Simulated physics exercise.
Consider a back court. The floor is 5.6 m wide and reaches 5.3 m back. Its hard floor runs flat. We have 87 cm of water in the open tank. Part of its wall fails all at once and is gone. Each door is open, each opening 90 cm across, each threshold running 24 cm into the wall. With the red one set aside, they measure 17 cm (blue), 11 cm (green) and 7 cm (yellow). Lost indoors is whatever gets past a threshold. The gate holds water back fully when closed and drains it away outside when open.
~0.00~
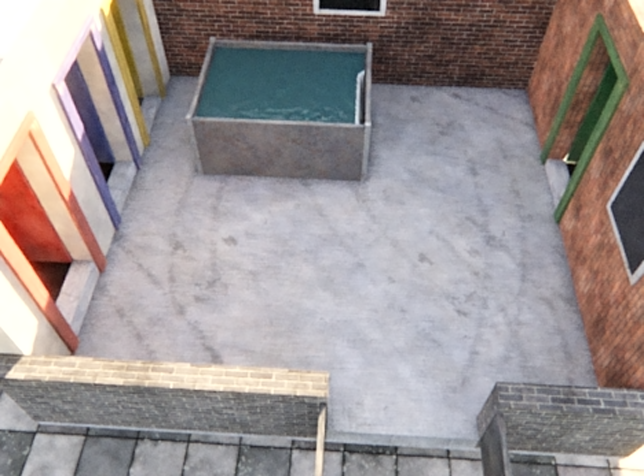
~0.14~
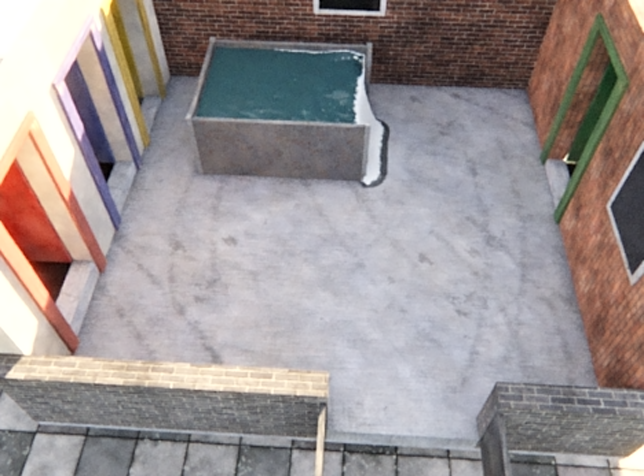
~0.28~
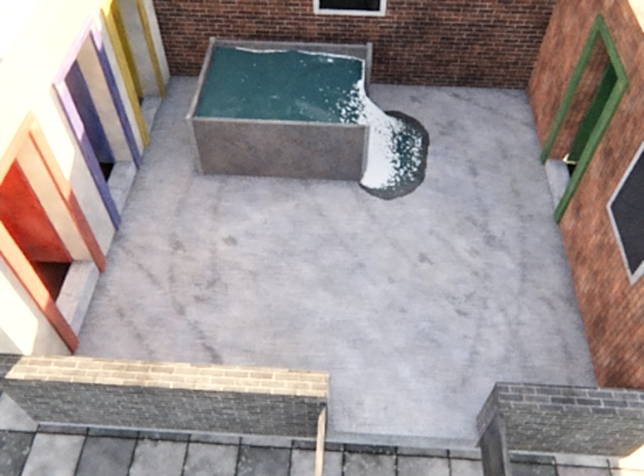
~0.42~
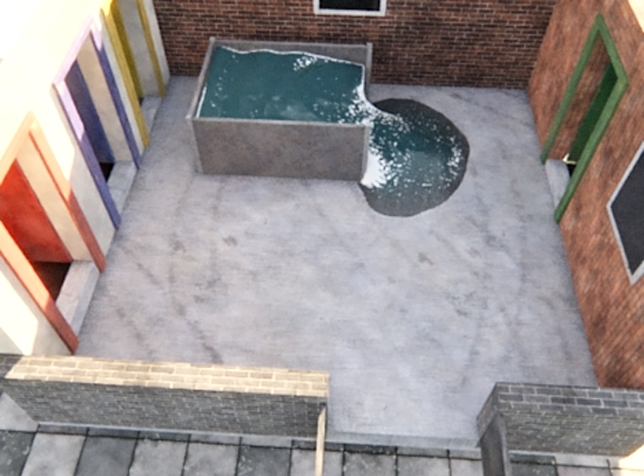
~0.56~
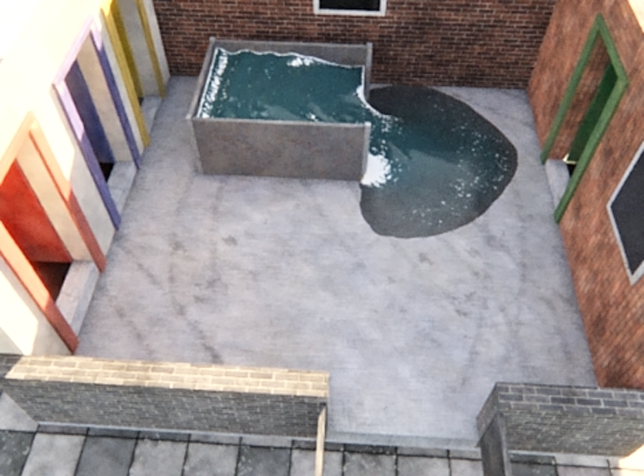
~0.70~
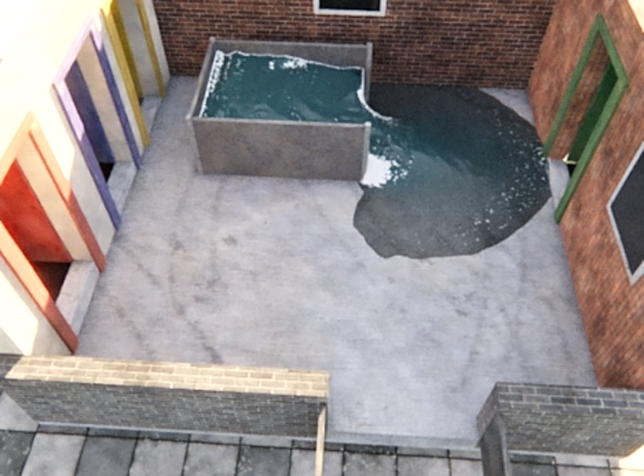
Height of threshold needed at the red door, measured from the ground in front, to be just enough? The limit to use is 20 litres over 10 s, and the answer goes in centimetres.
Approximately 9 cm.
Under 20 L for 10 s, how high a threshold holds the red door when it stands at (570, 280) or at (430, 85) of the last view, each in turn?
In turn: About 18 cm, about 11.5 cm.
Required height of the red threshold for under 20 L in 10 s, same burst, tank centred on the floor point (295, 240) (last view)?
Then roughly 13.5 cm.
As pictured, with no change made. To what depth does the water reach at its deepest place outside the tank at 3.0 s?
Max depth: About 32 cm.
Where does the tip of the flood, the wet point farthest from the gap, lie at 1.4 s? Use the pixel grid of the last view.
Somewhere near the pixel (588, 343).
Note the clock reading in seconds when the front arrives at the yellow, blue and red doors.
Times: Yellow 4.0 seconds, blue 5.0 seconds, red 4.5 seconds.
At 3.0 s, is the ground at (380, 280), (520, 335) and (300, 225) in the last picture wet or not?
Status: Clear / submerged / clear.
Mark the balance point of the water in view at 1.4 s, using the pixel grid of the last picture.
Around (364, 148).
After 1.4 s water covers 35 % of the floor, deepest (49 cm) near (527, 92); it has not reached the red door.
After 3.0 s water covers 45 % of the floor, deepest (32 cm) near (585, 405); it has not reached the red door.
After 10.0 s water covers 100 % of the floor, deepest (12 cm) near (197, 399); 10 cm at the red door, 0 litres in over its 25 cm threshold.
At the red door as built, the water arrived by 4.8 s and peaked near 13 cm at 7.8 s.
With a threshold of 8 cm, 35 litres would have come in within the 10 s; with 11 cm, 5 litres. So under 20 litres takes about 9 cm.
